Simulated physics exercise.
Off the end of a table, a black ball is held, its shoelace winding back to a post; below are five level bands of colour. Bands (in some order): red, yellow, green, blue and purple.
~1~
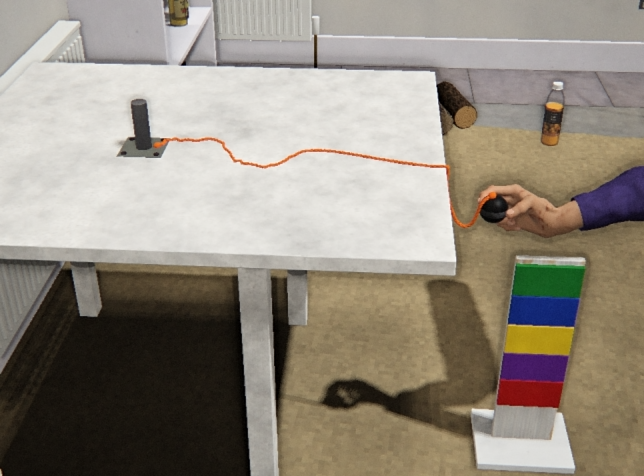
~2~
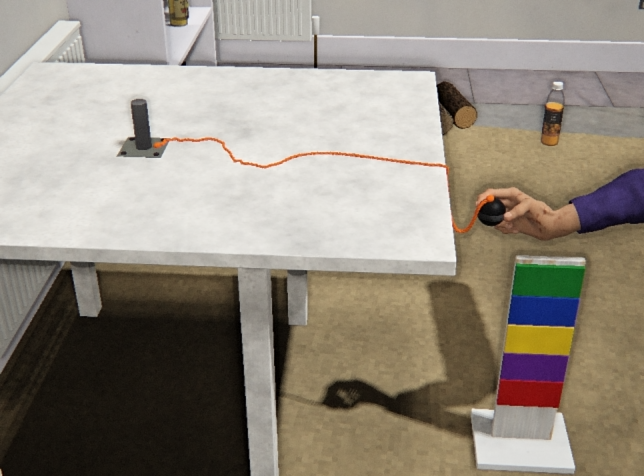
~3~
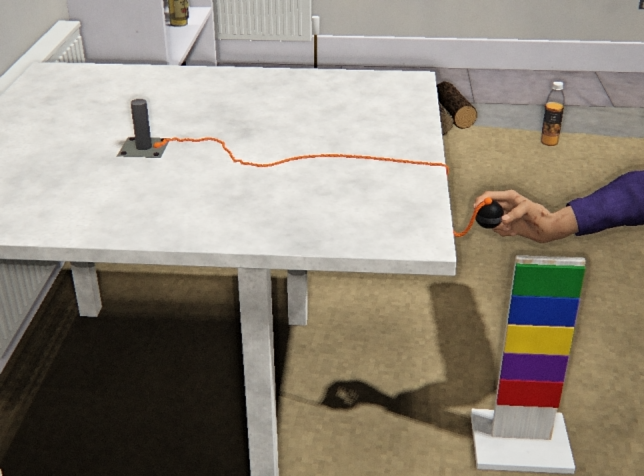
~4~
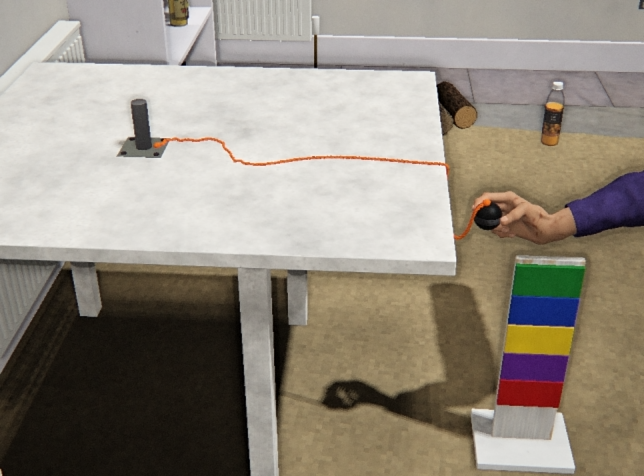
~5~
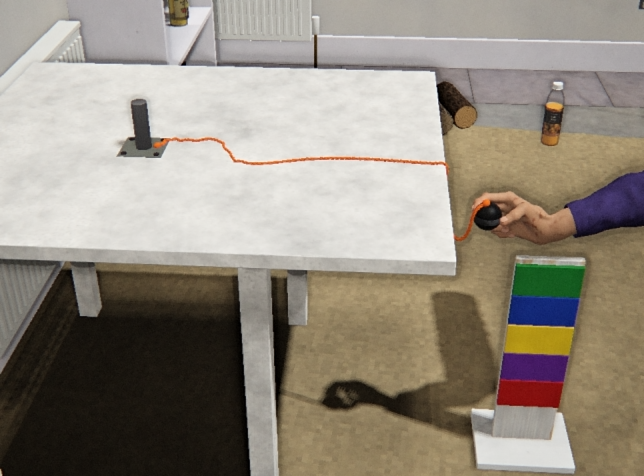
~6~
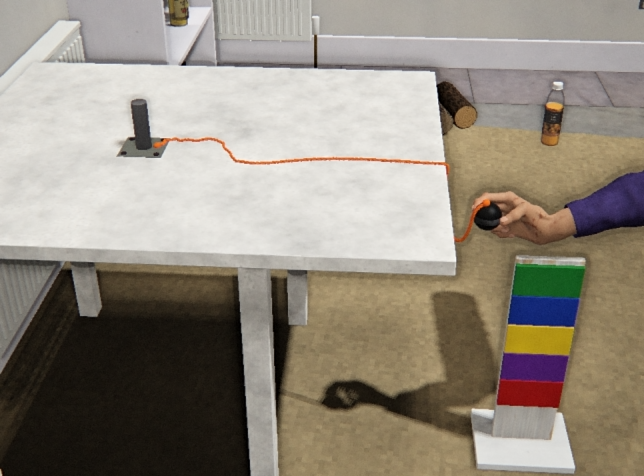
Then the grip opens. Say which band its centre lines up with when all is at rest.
It lines up with yellow.
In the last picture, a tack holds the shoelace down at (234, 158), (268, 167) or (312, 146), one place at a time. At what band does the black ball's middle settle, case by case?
In order: Blue; blue; green.
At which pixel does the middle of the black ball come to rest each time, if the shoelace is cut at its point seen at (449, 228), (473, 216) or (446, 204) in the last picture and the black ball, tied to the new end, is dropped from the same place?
In order, it comes to rest around (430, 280), (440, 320) and (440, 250).
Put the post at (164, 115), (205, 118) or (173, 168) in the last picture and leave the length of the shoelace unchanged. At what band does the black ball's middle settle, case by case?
First try: Yellow; second try: Purple; third try: Purple.
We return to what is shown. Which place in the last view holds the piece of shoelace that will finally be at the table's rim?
Roughly (400, 161).
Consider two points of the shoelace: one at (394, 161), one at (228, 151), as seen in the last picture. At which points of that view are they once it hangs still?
One ends up around (441, 161), the other around (258, 152).
Soon after, ball near (421, 316); level with blue.
After that, ball near (448, 324); level with yellow.
In the end, ball near (437, 329); level with yellow. Its middle rests at the yellow band.
